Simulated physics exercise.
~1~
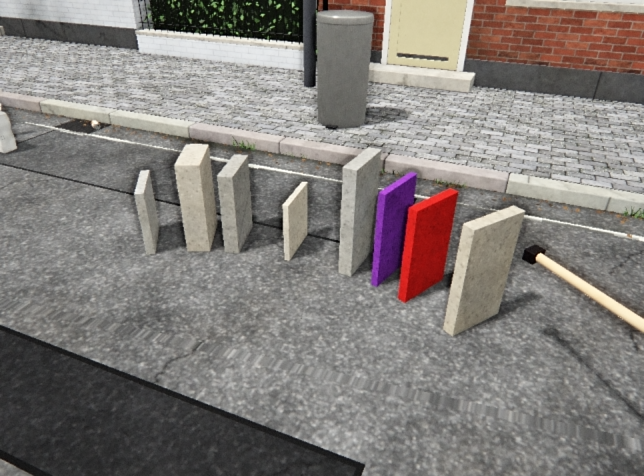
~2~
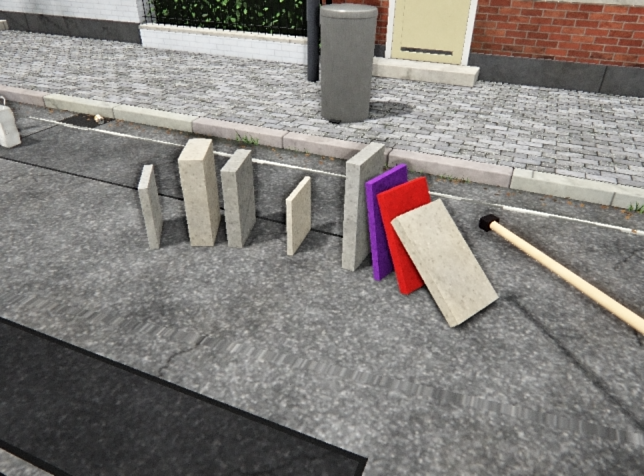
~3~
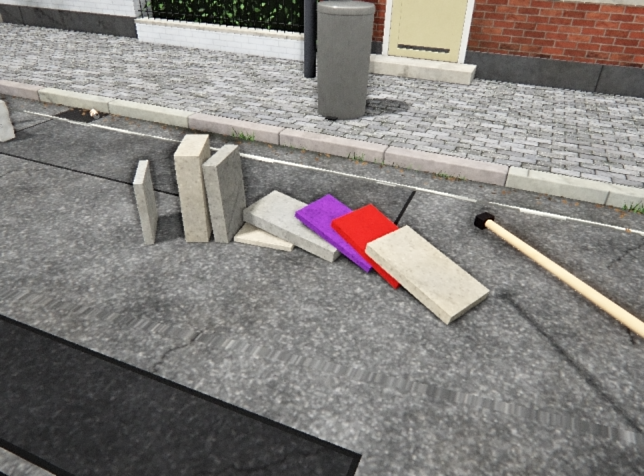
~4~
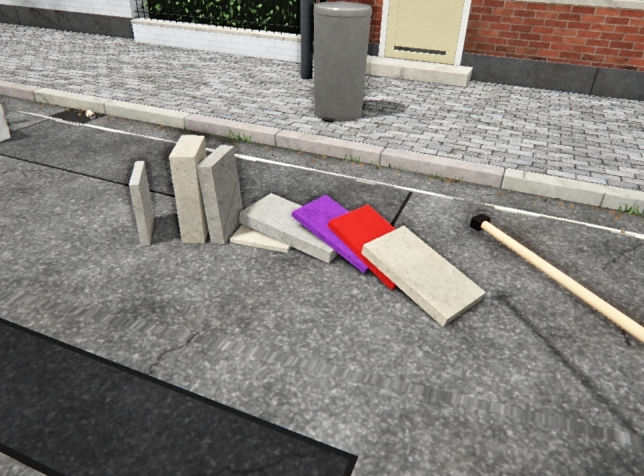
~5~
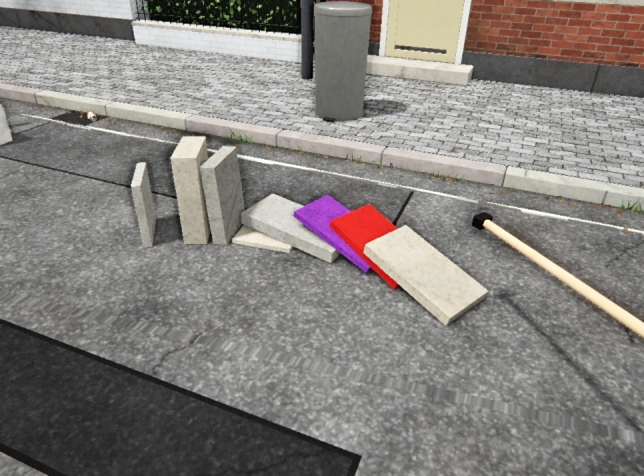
A line of eight upright paving slabs, mostly pale and grey with one purple and one red, curves across grey asphalt beside a kerb, seen from slightly above by a gently swaying camera. Behind them are a paved pavement, a grey bin and a brick wall. The dark-tipped end of a wooden pole moves in from the right as the nearest beige slab tips left against the red one. The red and purple slabs lean over in turn, and the collapse runs on through a grey slab and a small pale one. Five slabs lie fallen and overlapping, while three at the left remain standing.
